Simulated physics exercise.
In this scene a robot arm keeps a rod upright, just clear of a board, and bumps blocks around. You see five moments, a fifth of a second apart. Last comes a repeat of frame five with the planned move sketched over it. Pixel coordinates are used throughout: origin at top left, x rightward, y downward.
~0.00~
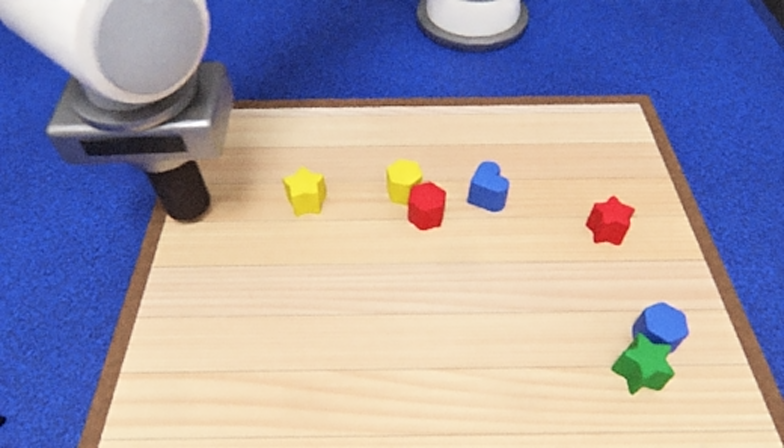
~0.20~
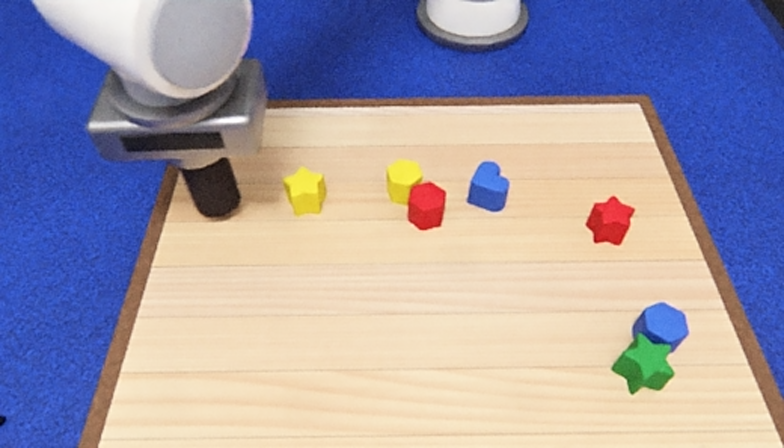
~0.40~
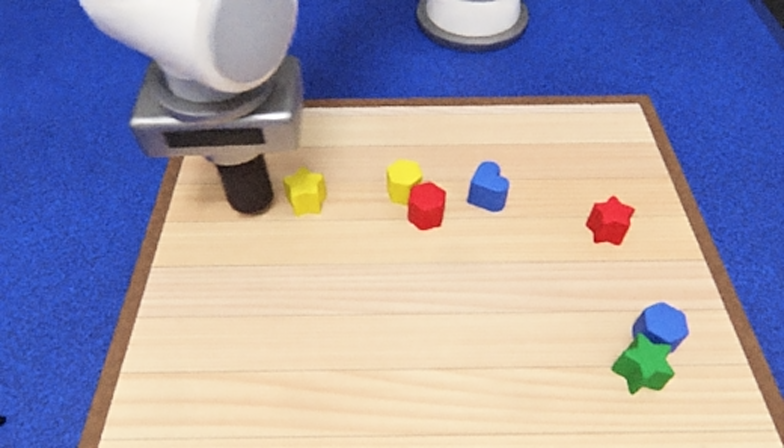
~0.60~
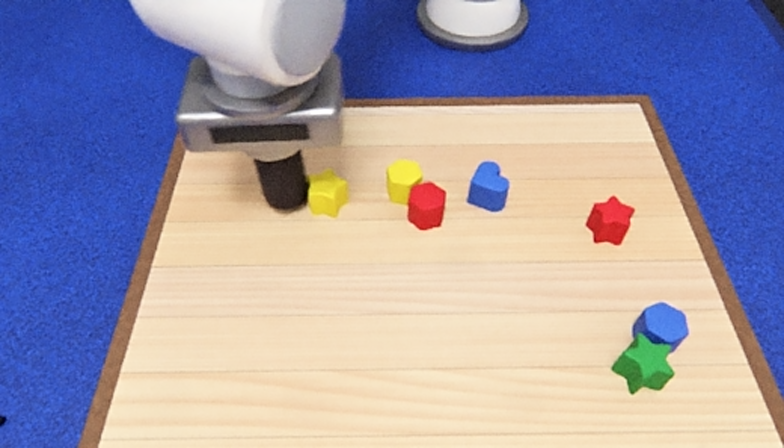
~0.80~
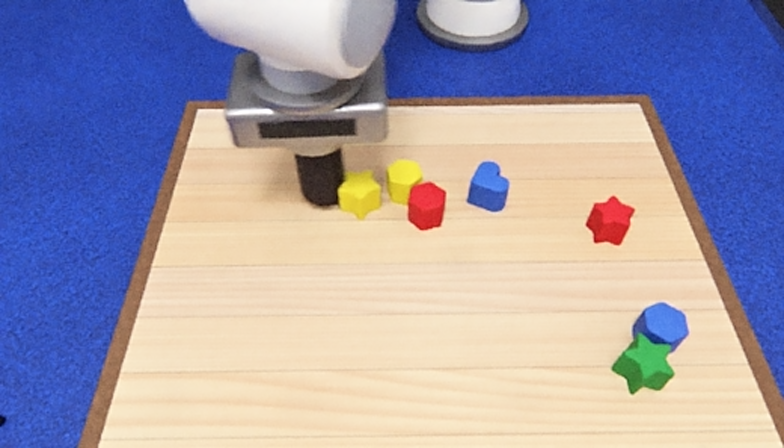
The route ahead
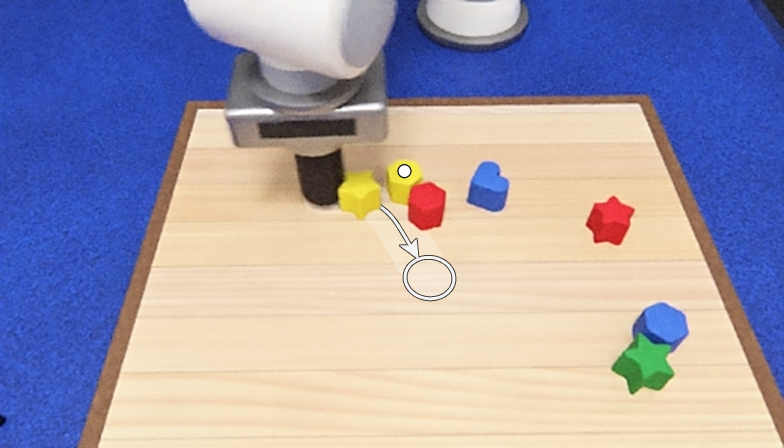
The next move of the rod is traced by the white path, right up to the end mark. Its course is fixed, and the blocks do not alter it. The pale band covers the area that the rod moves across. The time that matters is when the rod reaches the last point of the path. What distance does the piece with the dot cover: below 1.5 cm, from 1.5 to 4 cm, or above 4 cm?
Band: 1.5 to 4 cm.
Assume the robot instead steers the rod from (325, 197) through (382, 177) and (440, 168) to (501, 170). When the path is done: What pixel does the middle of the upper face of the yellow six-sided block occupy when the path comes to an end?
In the picture, that point is around (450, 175).
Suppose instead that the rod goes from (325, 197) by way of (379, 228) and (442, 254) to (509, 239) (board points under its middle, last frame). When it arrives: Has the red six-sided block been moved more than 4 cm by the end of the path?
Yes, it checks out.
The drawn path runs from (325, 197) over (374, 203) and (405, 236) to (429, 278); the dot is on the yellow six-sided block.
On the path given first. One third of the way, rod (374, 196); yellow star block (412, 188); yellow six-sided block (436, 167), turned 25° anticlockwise; red six-sided block (446, 203), turned 25° clockwise.
Two thirds of the way, rod (405, 229); yellow star block (440, 200), turned 45° anticlockwise; yellow six-sided block (441, 166), turned 40° anticlockwise; red six-sided block (476, 210), turned 50° clockwise.
At the end, rod (430, 270); yellow star block (440, 202), turned 55° anticlockwise; yellow six-sided block (441, 166), turned 40° anticlockwise; red six-sided block (478, 210), turned 50° clockwise; blue heart not moved.
